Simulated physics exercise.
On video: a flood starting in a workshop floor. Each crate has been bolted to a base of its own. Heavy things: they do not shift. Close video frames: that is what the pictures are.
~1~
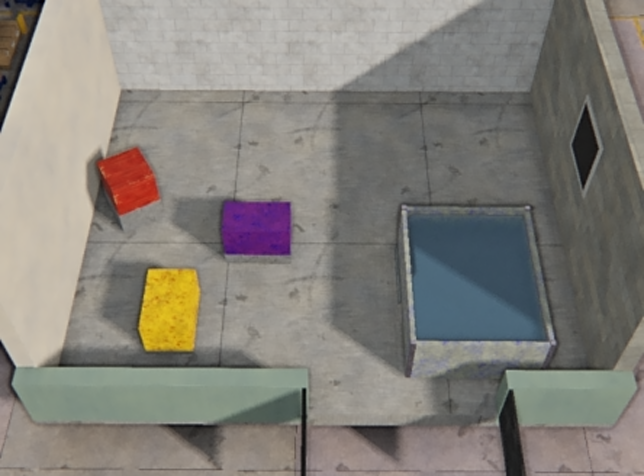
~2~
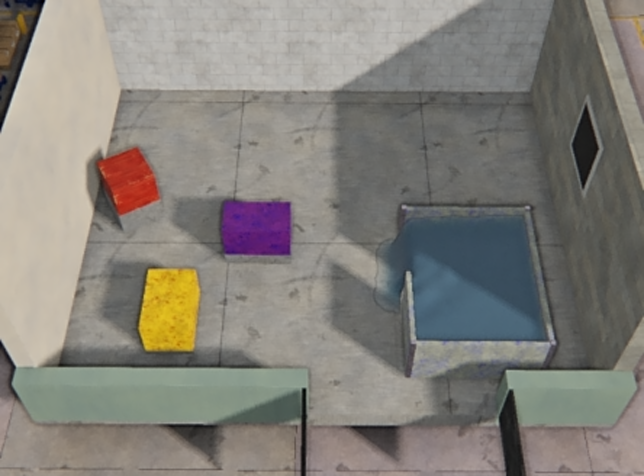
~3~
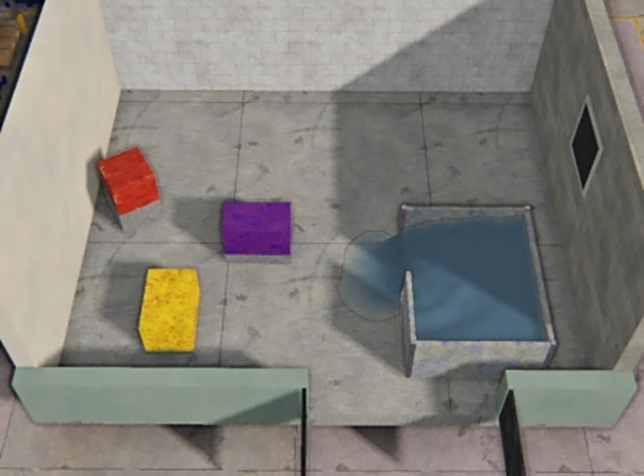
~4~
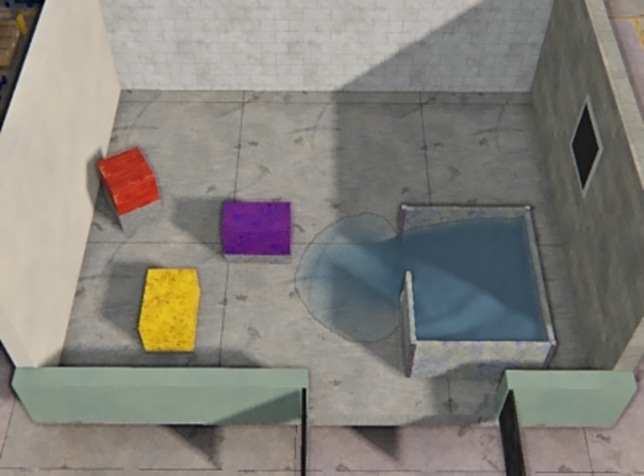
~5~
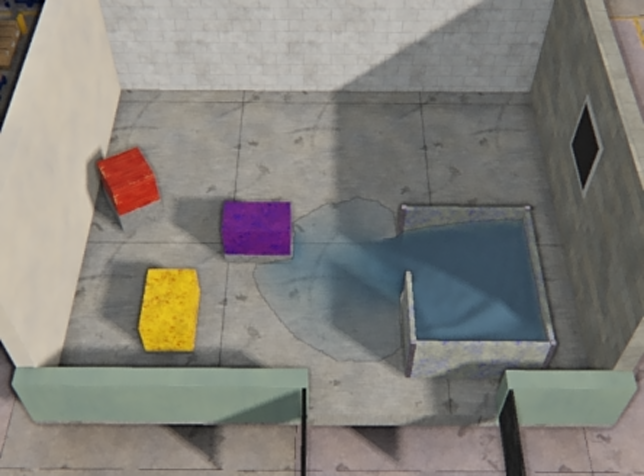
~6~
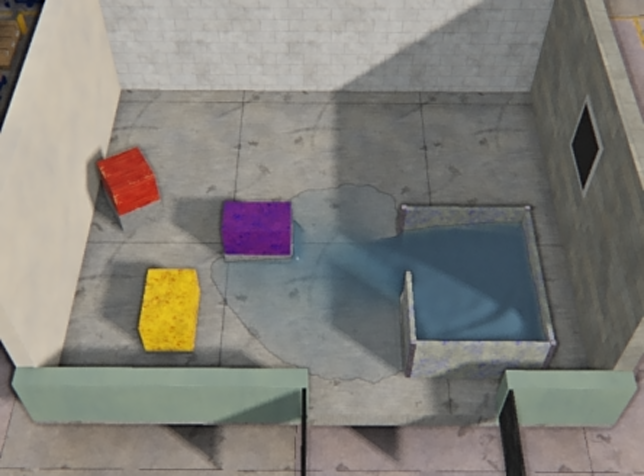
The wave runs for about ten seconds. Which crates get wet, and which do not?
Crate by crate: The purple crate does, the yellow crate does, the red crate does not.
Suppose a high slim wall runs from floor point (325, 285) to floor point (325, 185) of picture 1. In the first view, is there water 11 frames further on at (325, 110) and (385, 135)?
Reached, reached.
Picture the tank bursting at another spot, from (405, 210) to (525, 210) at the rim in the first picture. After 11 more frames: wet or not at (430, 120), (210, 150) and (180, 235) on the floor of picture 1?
Taken in turn, that's reached, not reached, and finally not reached.
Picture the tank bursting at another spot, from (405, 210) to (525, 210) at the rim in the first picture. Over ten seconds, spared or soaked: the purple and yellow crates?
One by one: Purple crate is spared, yellow crate takes water.
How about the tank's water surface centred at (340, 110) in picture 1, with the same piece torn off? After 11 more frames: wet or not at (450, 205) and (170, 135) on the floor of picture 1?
First point untouched, second point soaked.
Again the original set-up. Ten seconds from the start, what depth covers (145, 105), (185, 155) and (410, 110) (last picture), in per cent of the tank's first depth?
About 10, 12 and 10 per cent.
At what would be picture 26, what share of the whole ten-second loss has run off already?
Something close to 10 percent by that point.
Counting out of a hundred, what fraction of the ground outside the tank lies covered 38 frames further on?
Roughly 80 %.
A moment on, water covers 30 % of the floor; the purple crate water round its plinth, the yellow crate water round its plinth, the red crate not reached.
Next, water covers 50 % of the floor; the purple crate water round its plinth, the yellow crate water round its plinth, the red crate water round its plinth.
Then, water covers 65 % of the floor; the purple crate water round its plinth, the yellow crate water round its plinth, the red crate water round its plinth.
Later, water covers 80 % of the floor; the purple crate water round its plinth, the yellow crate water round its plinth, the red crate water round its plinth.
In the end, water covers 95 % of the floor; the purple crate was topped, the yellow crate was topped, the red crate stayed above the water.
